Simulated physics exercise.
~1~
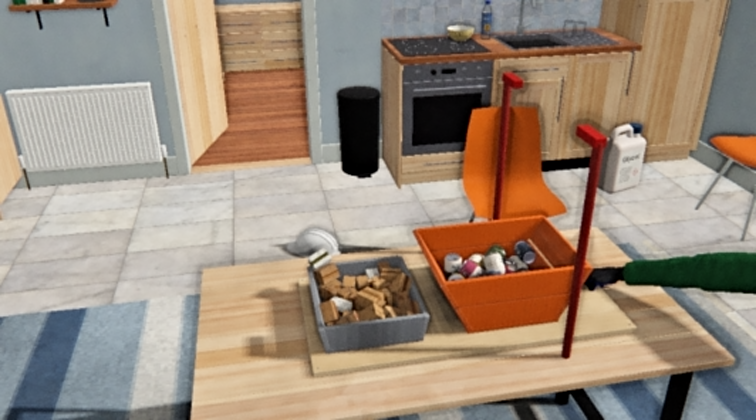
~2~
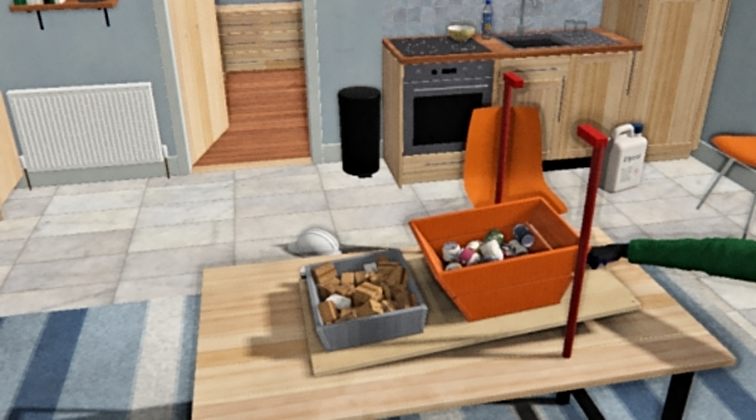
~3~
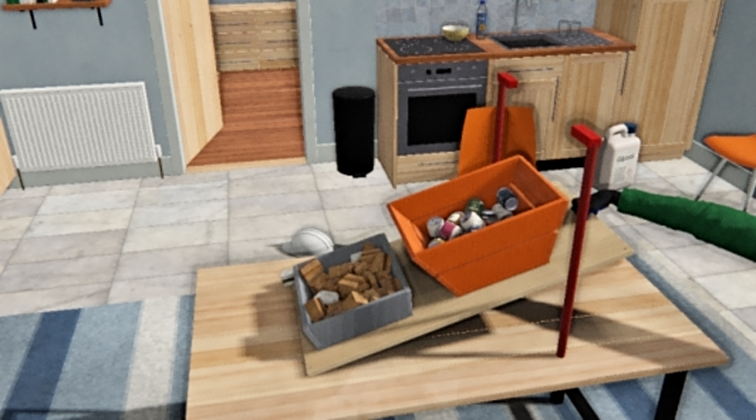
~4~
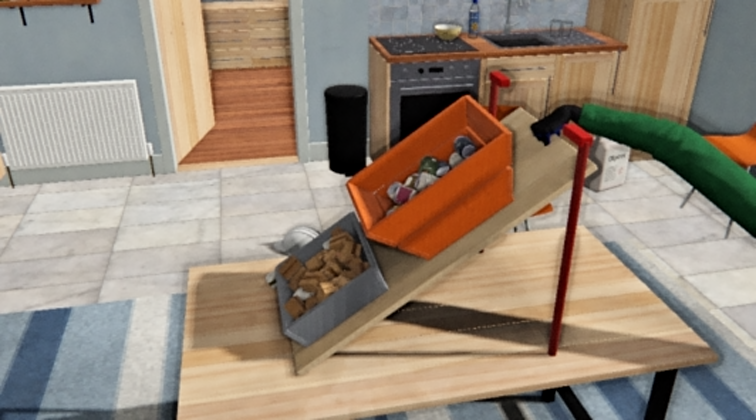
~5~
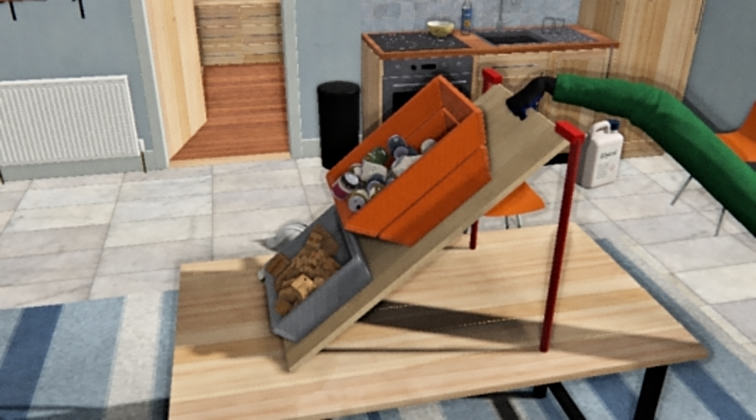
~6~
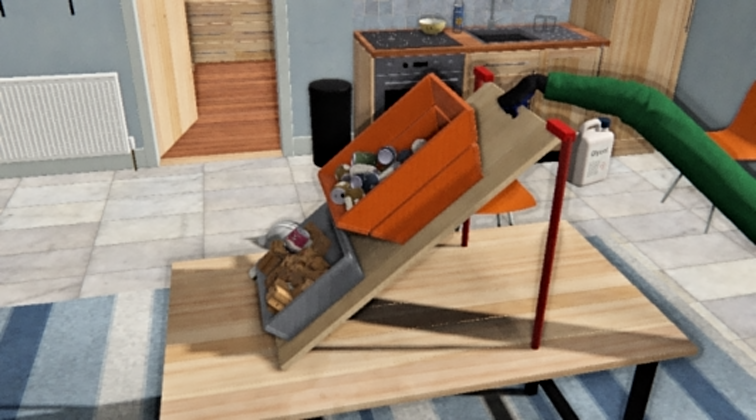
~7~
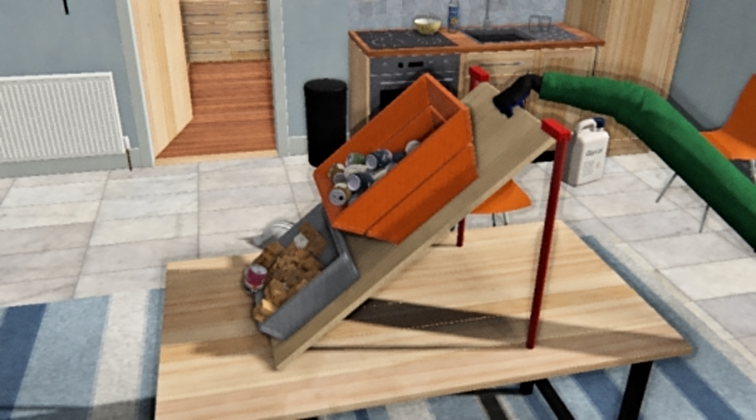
In a kitchen, a green-sleeved arm tipped up a board on a table, tilting a grey crate of small brown parcels and an orange crate of cans until it met red stops, and a can tumbled down onto the parcels while most stayed in.
